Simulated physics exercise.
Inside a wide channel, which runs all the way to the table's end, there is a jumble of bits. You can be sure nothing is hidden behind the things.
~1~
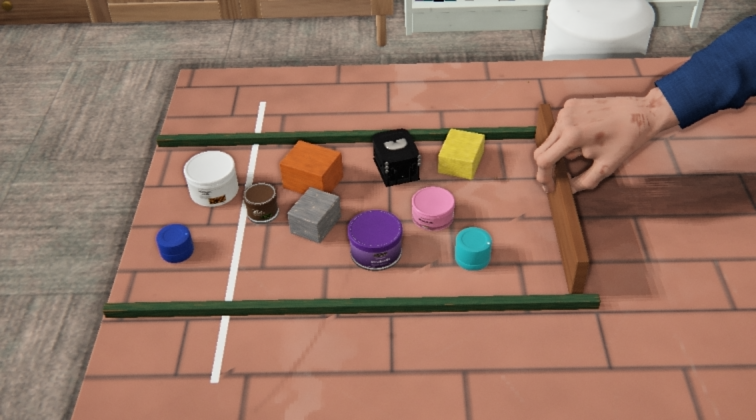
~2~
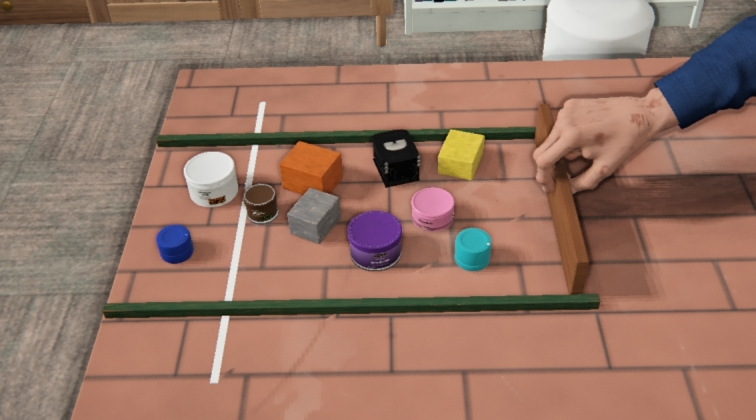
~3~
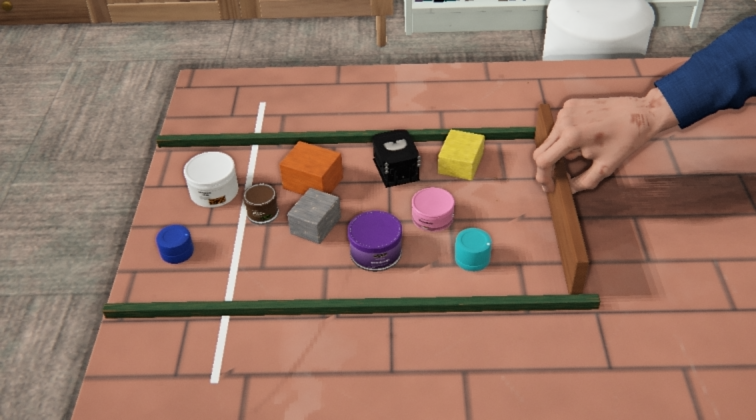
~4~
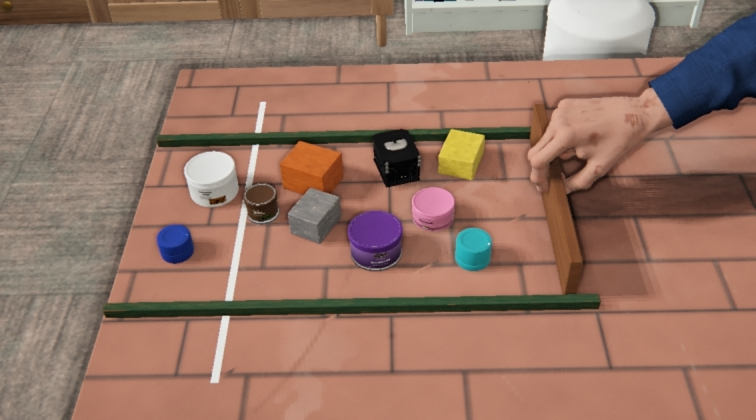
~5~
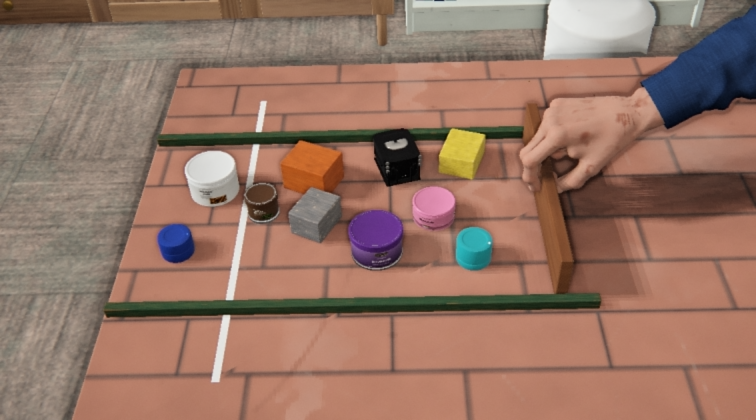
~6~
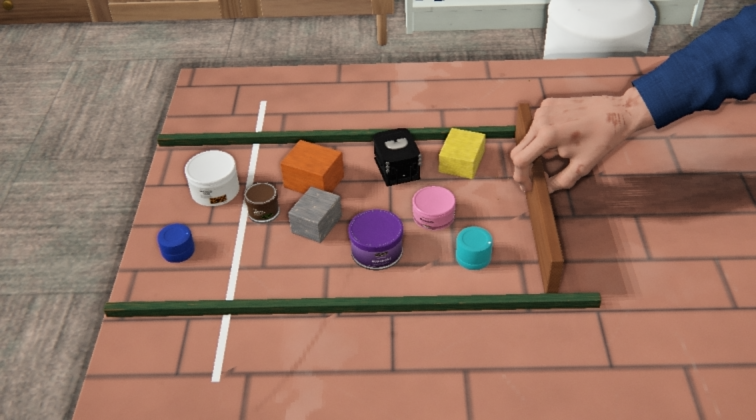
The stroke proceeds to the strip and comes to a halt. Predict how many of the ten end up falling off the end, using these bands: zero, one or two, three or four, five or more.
Mind you, the pieces that take the plunge come to one or two.
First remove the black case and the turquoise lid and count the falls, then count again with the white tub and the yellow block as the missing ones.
Result, first then second: 0, 0.
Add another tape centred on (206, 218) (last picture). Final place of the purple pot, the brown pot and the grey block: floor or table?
Purple pot stays put, brown pot goes off, grey block stays put.
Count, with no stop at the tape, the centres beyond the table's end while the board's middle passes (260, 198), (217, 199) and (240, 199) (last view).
Going through the three places, I get 1, 3 and 1.
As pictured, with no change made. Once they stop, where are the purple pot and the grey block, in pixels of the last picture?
The first sits around (212, 234), while the other sits around (187, 198).
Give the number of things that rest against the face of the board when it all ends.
That makes 4.
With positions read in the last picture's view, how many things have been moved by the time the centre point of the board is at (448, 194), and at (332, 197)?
First 4, then 9.
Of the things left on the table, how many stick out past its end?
Count of overhanging things: 1.
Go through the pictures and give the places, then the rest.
Blue lid (175, 243); white tub (212, 179); brown pot (261, 203); board (559, 193); tape (243, 218), in the first frame.
White tub (212, 179); pink tub (433, 209), in the second frame.
Brown pot (261, 204); board (559, 193), in the third frame.
Blue lid (175, 244); black case (396, 157), in the fourth frame.
White tub (213, 179); yellow block (462, 154), in the fifth frame.
Blue lid (176, 243); white tub (213, 178); brown pot (262, 203); board (537, 192); tape (244, 217), in the sixth frame.
A little later, none off yet; blue lid at rest near (176, 243); white tub at rest near (213, 178); brown pot at rest near (262, 203).
Next, none off yet; blue lid at rest near (176, 243); white tub shifted about its own width near (183, 179); brown pot shifted about its own width near (223, 203).
When it is over, the number that fall off is one or two; down, white tub.
